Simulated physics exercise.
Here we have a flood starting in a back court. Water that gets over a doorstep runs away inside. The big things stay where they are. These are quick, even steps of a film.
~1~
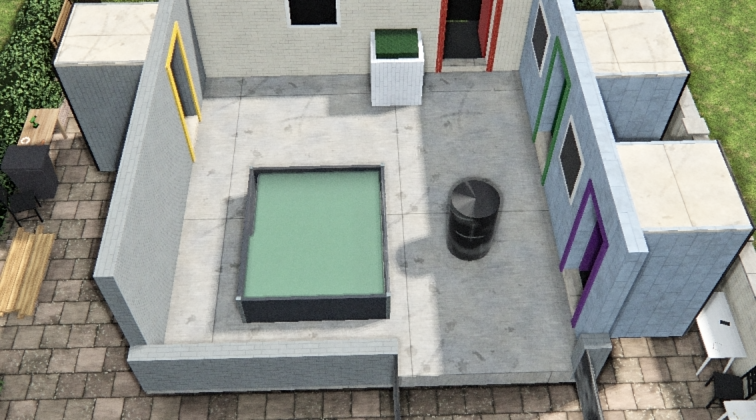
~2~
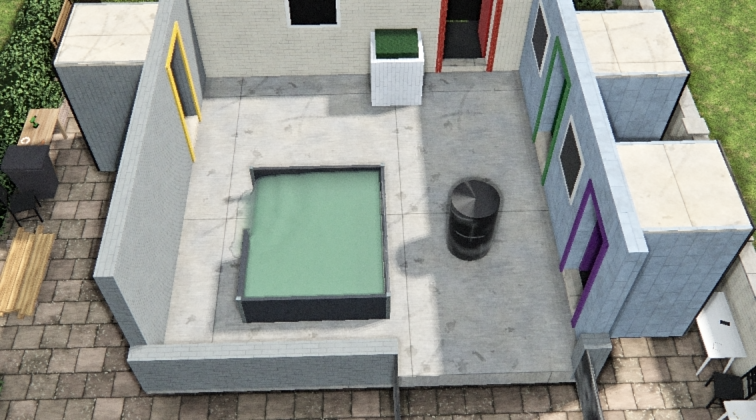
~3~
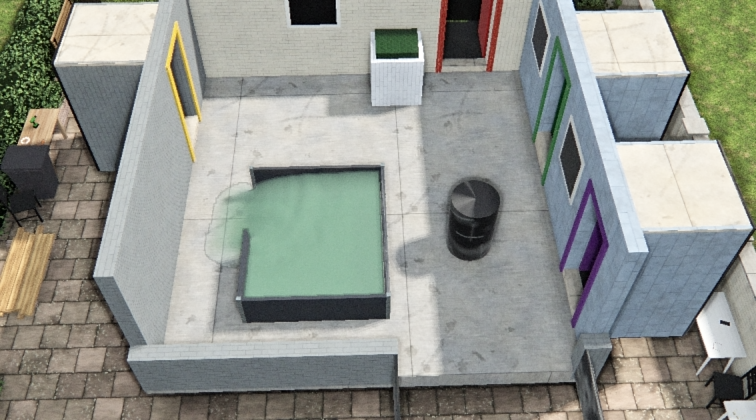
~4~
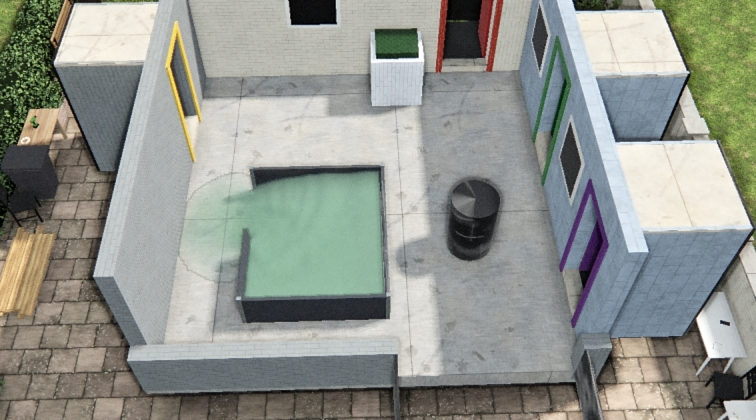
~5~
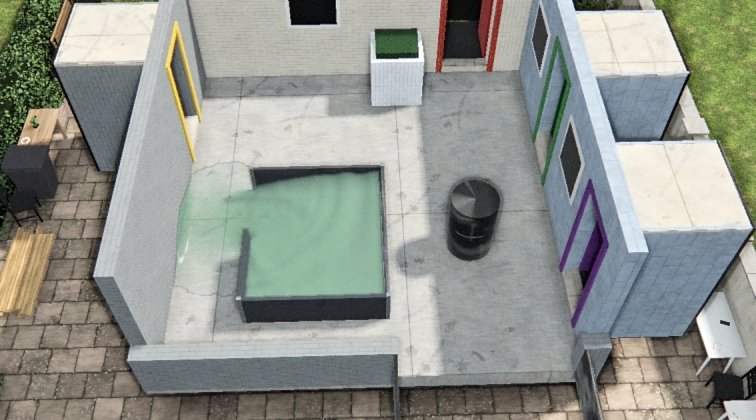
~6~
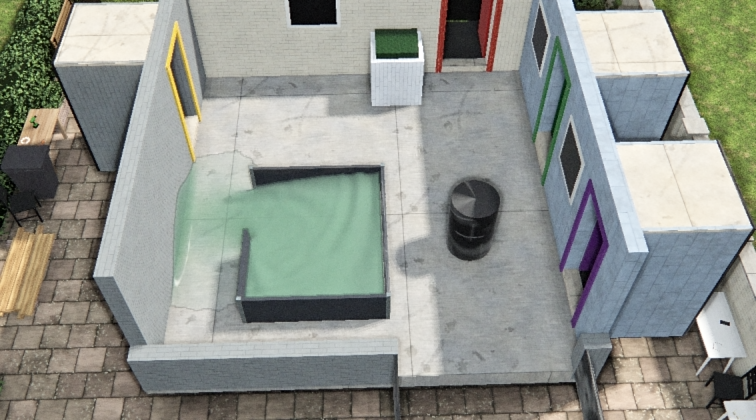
A large dark-sided tank of green water in a walled courtyard opened on its left side, and the water poured out across the pale floor, spreading left until it reached the wall.
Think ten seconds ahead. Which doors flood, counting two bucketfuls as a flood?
One by one: The green door stays under that; the red door stays under that; the purple door stays under that; the yellow door stays under that.
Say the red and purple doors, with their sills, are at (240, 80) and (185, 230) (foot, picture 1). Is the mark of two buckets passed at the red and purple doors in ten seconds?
One by one: The red door is over, the purple door passes that mark.
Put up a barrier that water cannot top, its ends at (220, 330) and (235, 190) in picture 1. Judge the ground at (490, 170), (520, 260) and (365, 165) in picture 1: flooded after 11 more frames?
In that order: Clear, not flooded, dry.
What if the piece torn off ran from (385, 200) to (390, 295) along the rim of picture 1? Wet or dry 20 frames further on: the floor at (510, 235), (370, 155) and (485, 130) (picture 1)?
As listed: Wet, awash, wet.
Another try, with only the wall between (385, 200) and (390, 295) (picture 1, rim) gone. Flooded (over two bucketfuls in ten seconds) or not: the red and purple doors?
Then: Red is under; purple lets more in.
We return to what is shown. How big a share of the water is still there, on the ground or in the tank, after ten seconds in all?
Some 92 per cent.
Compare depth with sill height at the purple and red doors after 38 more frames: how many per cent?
About 80 and 10 per cent.
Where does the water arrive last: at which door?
The green-painted one.
A moment on, water covers 15 % of the floor; the green door not reached, the red door not reached, the purple door not reached, the yellow door wet at the sill, nothing in.
Next, water covers 25 % of the floor; the green door not reached, the red door not reached, the purple door not reached, the yellow door wet at the sill, nothing in.
Then, water covers 45 % of the floor; the green door not reached, the red door not reached, the purple door not reached, the yellow door wet at the sill, nothing in.
Later, water covers 80 % of the floor; the green door not reached, the red door wet at the sill, nothing in, the purple door wet at the sill, nothing in, the yellow door wet at the sill, nothing in.
In the end, water covers 95 % of the floor; the green door wet at the sill, nothing in, the red door wet at the sill, nothing in, the purple door wet at the sill, nothing in, the yellow door wet at the sill, nothing in.
